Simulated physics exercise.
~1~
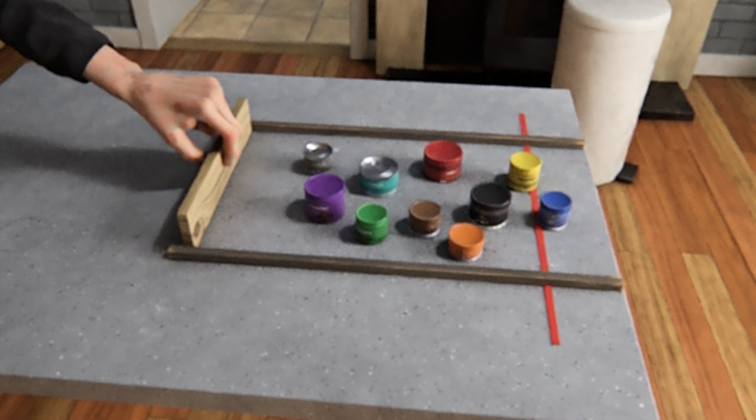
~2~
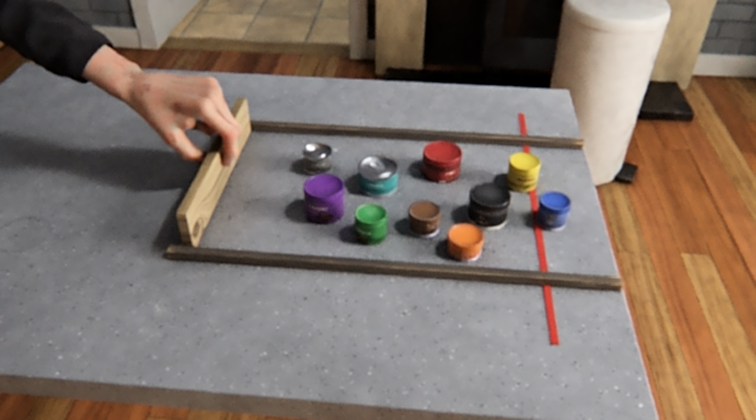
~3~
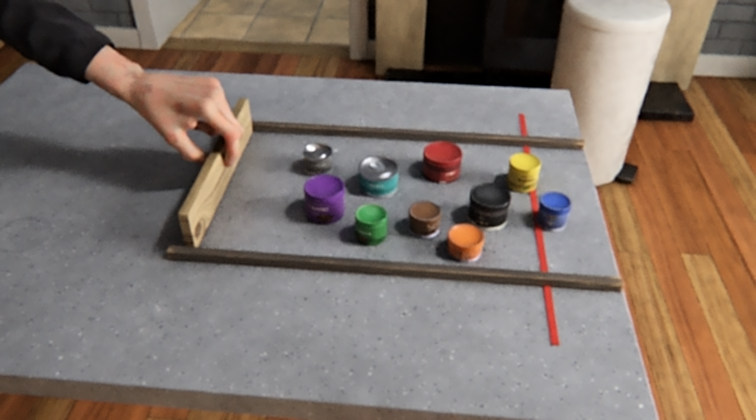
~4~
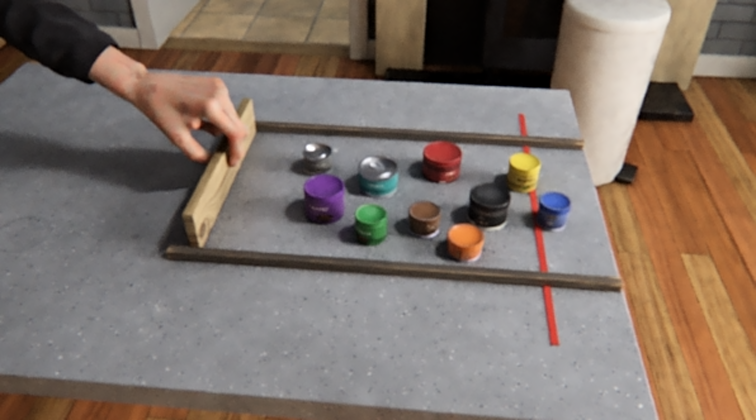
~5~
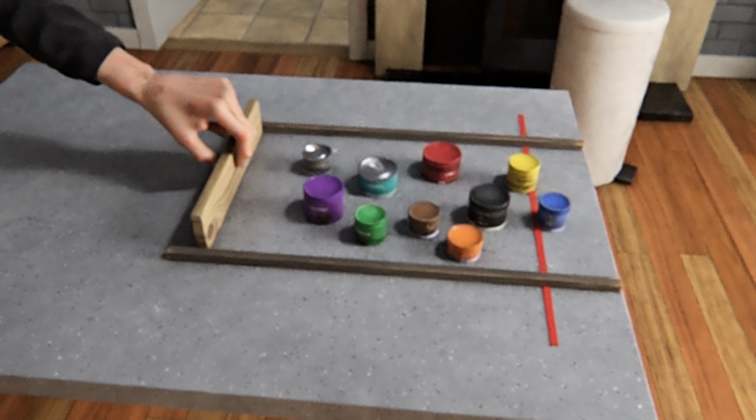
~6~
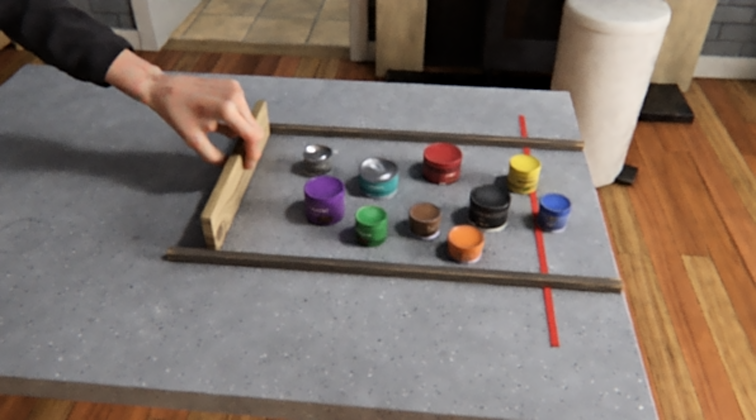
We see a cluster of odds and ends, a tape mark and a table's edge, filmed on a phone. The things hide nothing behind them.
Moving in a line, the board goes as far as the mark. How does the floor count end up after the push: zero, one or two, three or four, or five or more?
The floor count ends at one or two.
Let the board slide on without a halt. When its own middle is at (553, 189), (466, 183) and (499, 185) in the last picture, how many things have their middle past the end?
First 4, then 0, finally 0.
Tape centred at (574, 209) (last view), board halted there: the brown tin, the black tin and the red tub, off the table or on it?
In order, the brown tin goes off the edge, then the black tin goes off the edge, then the red tub goes off the edge.
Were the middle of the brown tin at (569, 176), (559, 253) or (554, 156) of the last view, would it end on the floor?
One after another, it fails to stay; keeps its place; keeps its place.
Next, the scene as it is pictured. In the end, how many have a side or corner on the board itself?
5.
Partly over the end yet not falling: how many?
Overhanging: 3.
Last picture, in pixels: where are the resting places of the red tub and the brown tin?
First: About (580, 163); second: About (588, 233).
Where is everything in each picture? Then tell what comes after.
In the first picture, blue pot (554, 211); yellow tub (524, 172); black tin (489, 206); board (219, 167); tape (535, 204).
In the second picture, yellow tub (523, 172); board (218, 167).
In the third picture, black tin (489, 206); grey pot (318, 160).
In the fourth picture, blue pot (553, 212); purple tub (325, 199).
In the fifth picture, yellow tub (523, 173); green tub (370, 225).
In the sixth picture, blue pot (553, 213); yellow tub (523, 174); black tin (489, 208); board (239, 170); tape (535, 206).
A little later, none off yet; blue pot at rest near (553, 213); yellow tub at rest near (523, 174); black tin at rest near (489, 208).
Next, none off yet; blue pot at rest near (553, 213); yellow tub at rest near (523, 174); black tin moving near (496, 206).
When it is over, the number that fall off is one or two; down, blue pot.
